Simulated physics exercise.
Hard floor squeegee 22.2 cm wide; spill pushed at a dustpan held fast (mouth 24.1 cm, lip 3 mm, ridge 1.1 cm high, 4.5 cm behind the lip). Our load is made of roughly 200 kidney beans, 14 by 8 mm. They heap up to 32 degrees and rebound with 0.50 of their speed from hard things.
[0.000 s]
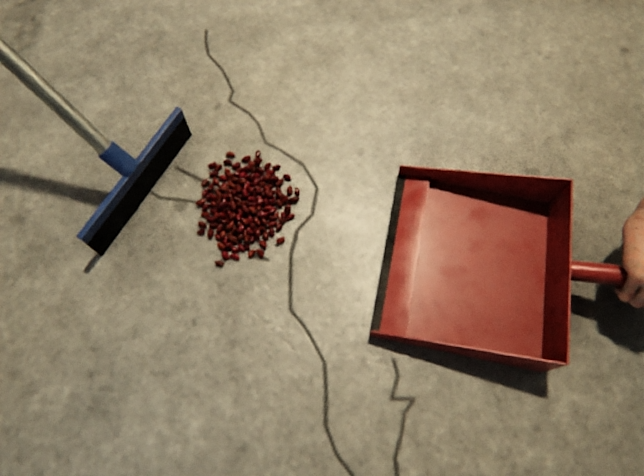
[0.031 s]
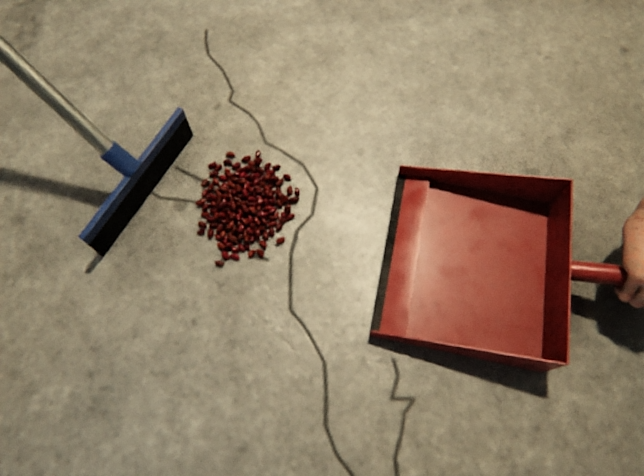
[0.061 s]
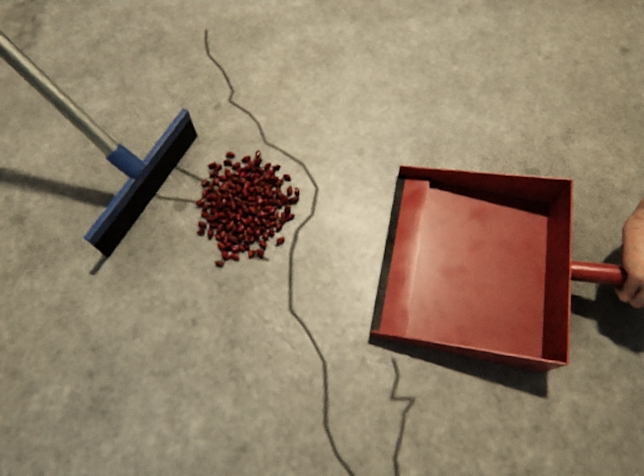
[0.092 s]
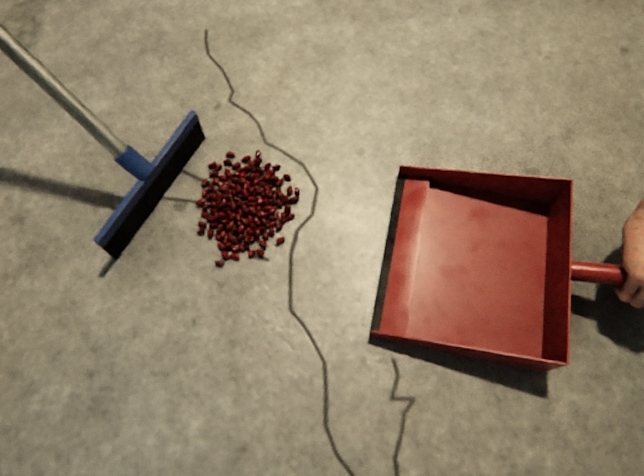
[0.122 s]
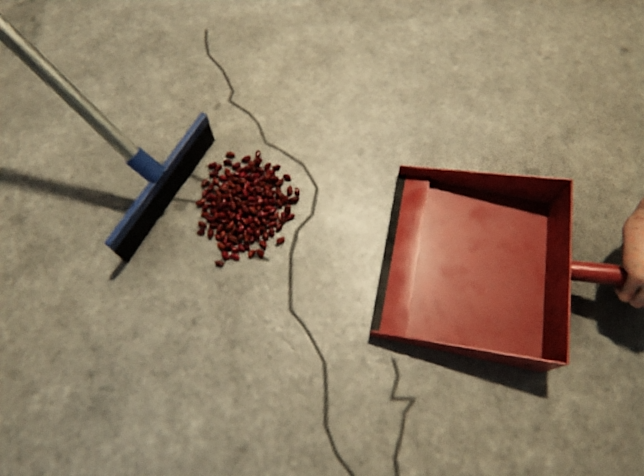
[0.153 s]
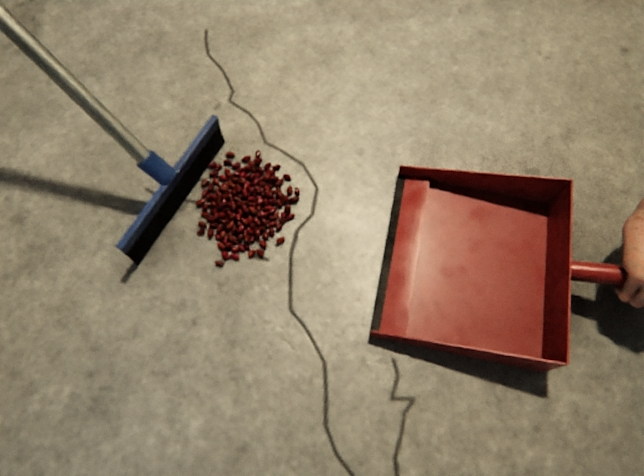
A hand at the right held a red dustpan still on the cracked floor while a blue squeegee slid a short way right, drawing close to a pile of dark red beans that stayed put.
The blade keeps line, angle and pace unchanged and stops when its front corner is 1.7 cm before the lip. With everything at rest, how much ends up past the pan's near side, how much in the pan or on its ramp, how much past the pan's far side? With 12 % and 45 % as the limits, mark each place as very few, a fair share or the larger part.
My call: Near side: Very few; pan: A fair share; far side: Very few.
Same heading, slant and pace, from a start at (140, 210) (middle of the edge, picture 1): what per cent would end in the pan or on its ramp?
Something close to 20 percent.
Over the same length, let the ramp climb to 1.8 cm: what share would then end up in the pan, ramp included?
Something like 20 per cent, ramp included.
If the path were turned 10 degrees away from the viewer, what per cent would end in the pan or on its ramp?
Pan plus ramp: Some 10 %.
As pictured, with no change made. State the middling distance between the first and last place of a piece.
Somewhere around 20 centimetres.
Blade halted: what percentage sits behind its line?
Some 0 percent, give or take.
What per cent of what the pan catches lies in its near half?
Something like 20 in a hundred.
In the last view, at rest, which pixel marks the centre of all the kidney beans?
I'd say roughly (375, 244).
After 0.39 s, middle of the blade 17 cm from the lip; 0 % over the lip, far side 0 %, near side 0 %.
After 0.55 s, middle of the blade 9 cm from the lip; 0 % over the lip, far side 0 %, near side 0 %.
Then, at 0.84 s, middle of the blade 5 cm from the lip; 20 % over the lip, far side 5 %, near side 5 %.
At rest (1.9 s), near side 5 %, pan 20 %, far side 5 %, in front of the lip or behind the blade 70 %.
